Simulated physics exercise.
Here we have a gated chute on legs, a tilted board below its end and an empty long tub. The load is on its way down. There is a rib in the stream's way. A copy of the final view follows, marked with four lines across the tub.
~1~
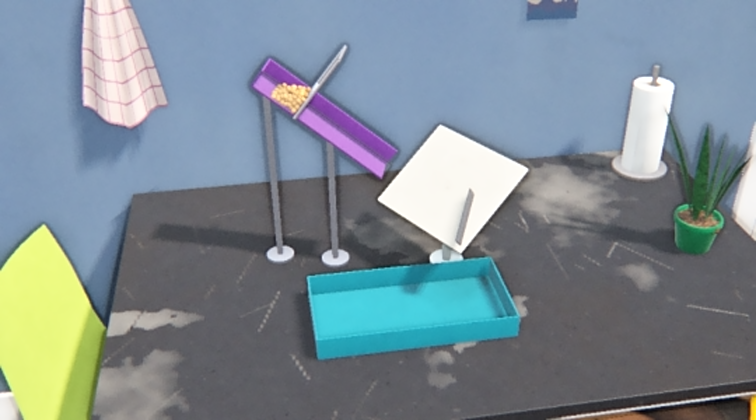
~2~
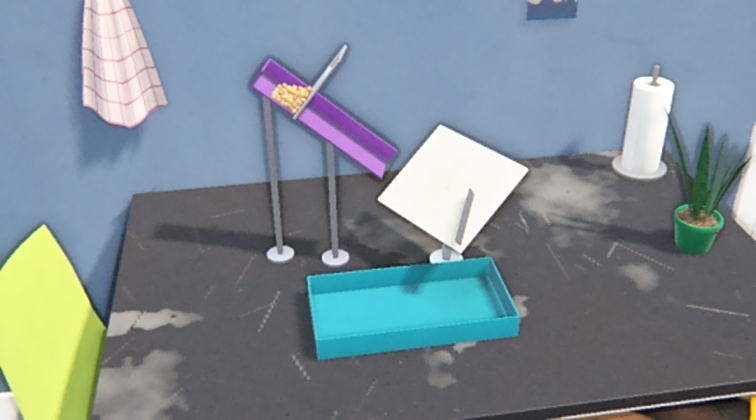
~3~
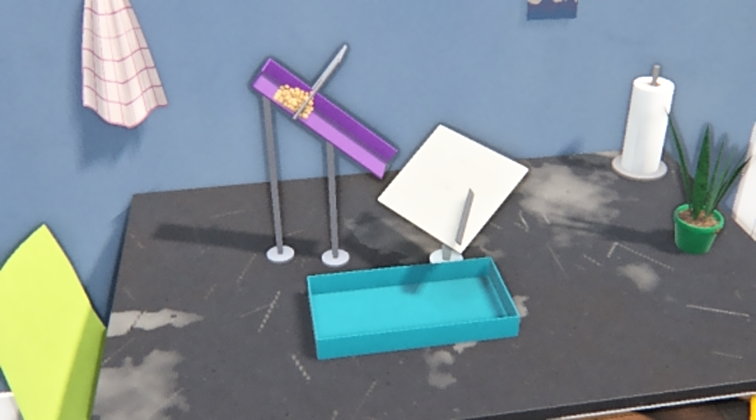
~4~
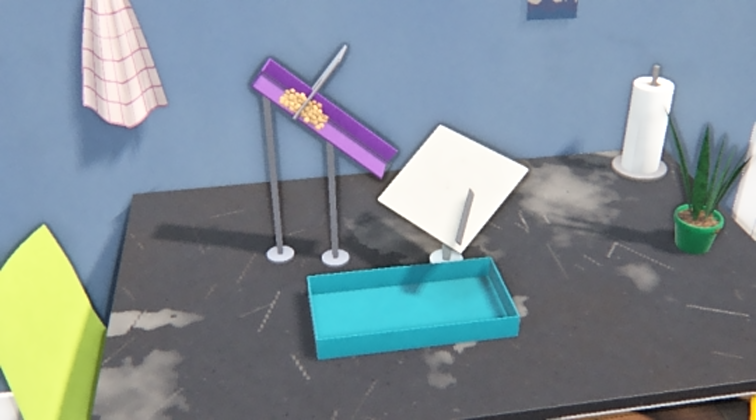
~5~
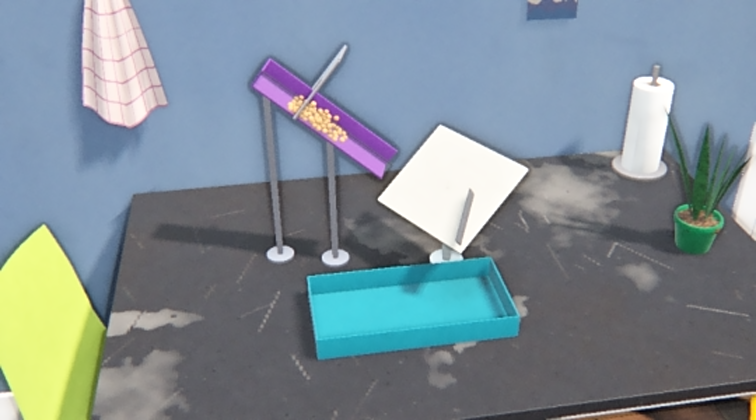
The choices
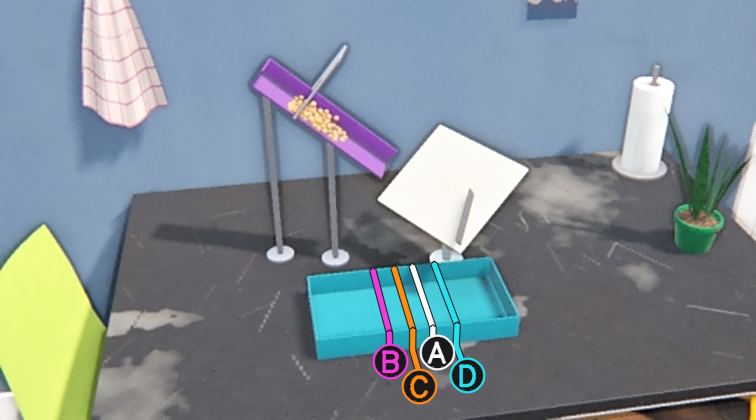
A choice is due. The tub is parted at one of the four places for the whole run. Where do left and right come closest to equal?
Line A.
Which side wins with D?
More lands on the left.
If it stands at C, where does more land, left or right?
The right side.
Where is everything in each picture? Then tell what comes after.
Load behind the gate (293, 94), round wooden beads; lip of the chute (383, 172), sloping fairly steeply, in the first picture.
Middle of the board (449, 185), tilted fairly steeply; middle of its low edge (416, 224); of its high edge (481, 146), in the second picture.
Front corners of the tub (317, 340) and (519, 316), empty; front of the load (311, 109), in the third picture.
Middle of the load (303, 106); its front (325, 120), roughly a quarter of the way to the lip; rib from (470, 188) to (456, 241), in the fourth picture.
Middle of the load (317, 116); its front (345, 138), roughly half of the way to the lip, in the fifth picture.
On the marked copy, line A crosses the front rim at (432, 326); line B crosses the front rim at (389, 331); line C crosses the front rim at (412, 329); line D crosses the front rim at (456, 324).
If A is chosen, of what is caught, roughly a third on the left of the divider, roughly two thirds on the right.
If B is chosen, of what is caught, about a tenth on the left of the divider, almost all on the right.
If C is chosen, of what is caught, roughly a quarter on the left of the divider, the larger part on the right.
If D is chosen, of what is caught, the larger part on the left of the divider, roughly a quarter on the right.
